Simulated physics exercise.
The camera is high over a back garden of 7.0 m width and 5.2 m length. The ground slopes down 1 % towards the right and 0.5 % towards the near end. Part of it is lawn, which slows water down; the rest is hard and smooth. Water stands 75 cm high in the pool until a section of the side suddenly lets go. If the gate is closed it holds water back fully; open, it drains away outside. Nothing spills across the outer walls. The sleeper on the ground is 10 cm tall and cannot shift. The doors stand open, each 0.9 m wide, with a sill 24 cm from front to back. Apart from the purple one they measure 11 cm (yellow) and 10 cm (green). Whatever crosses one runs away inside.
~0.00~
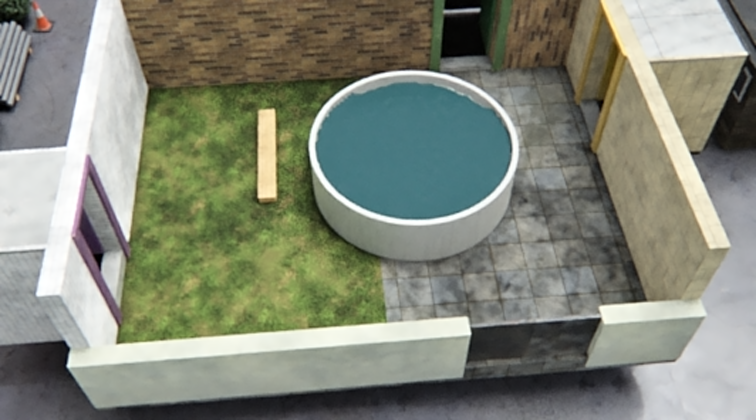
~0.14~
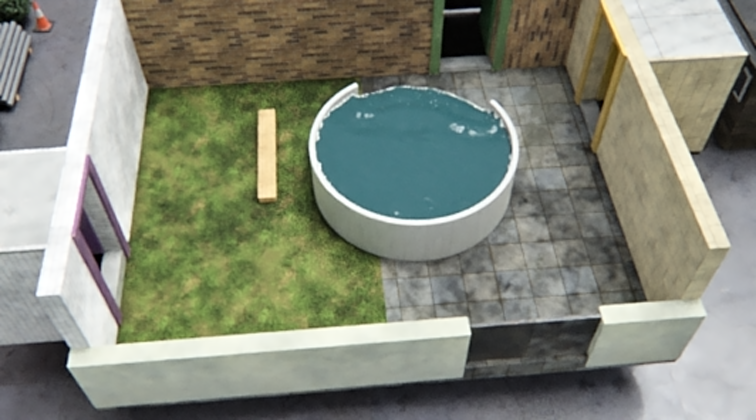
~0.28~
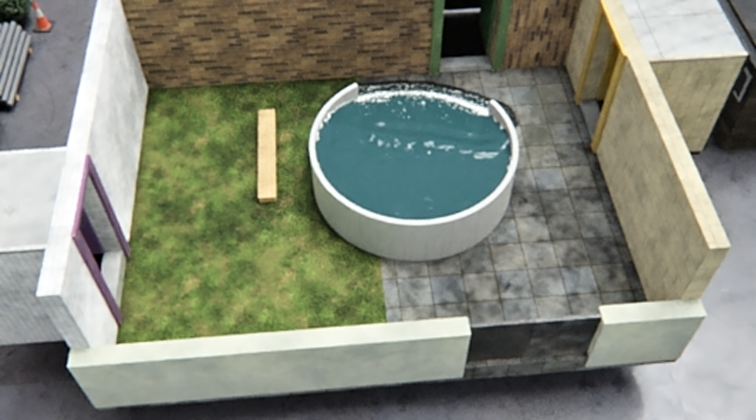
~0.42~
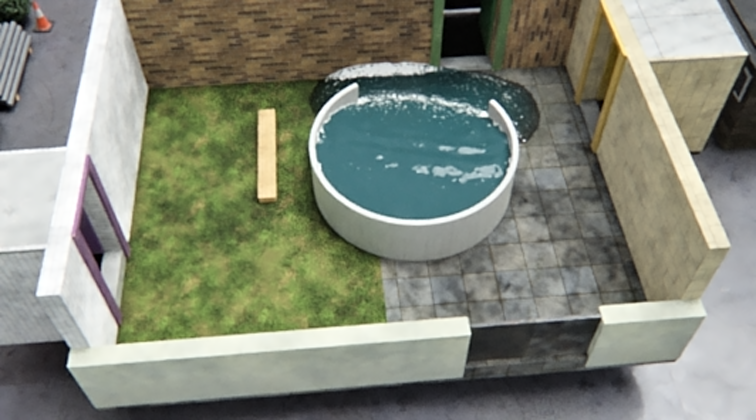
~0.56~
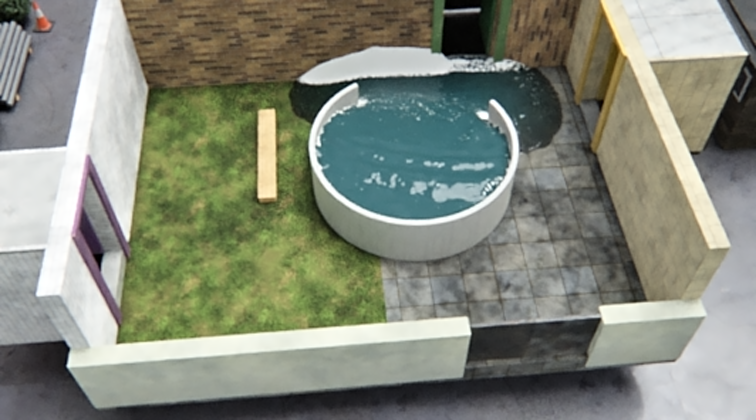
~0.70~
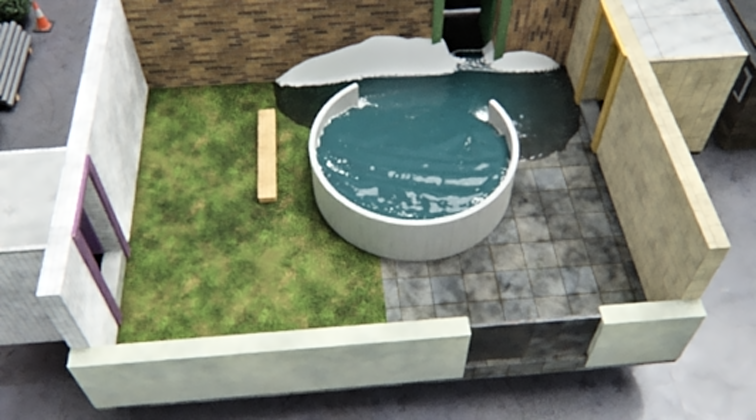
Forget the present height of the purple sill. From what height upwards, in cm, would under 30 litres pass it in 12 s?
It would have to be roughly 9.5 cm high.
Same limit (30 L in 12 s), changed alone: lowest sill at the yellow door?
Roughly 23 cm at yellow.
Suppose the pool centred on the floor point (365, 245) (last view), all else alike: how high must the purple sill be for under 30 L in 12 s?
Then roughly 8.5 cm.
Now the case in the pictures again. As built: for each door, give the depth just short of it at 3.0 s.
Depths in cm: Purple 0, yellow 25, green 28.
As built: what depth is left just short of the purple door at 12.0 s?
About 10.5 cm.
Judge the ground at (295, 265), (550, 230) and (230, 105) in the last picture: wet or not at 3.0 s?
In turn: Still dry, under water, under water.
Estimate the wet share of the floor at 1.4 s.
Near 20 per cent is wet.
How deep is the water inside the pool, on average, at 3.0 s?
Some 26 cm.
After 1.4 s water covers 20 % of the floor, deepest (57 cm) near (400, 80); it has not reached the purple door.
After 3.0 s water covers 60 % of the floor, deepest (45 cm) near (560, 71); it has not reached the purple door.
After 12.0 s water covers 95 % of the floor, deepest (16 cm) near (622, 338); 11 cm at the purple door, 0 litres in over its 23 cm sill.
At the purple door as built, the water arrived by 4.2 s and peaked near 15 cm at 8.0 s.
With a sill of 8 cm, 48 litres would have come in within the 12 s; with 11 cm, 14 litres. So under 30 litres takes about 9.5 cm.
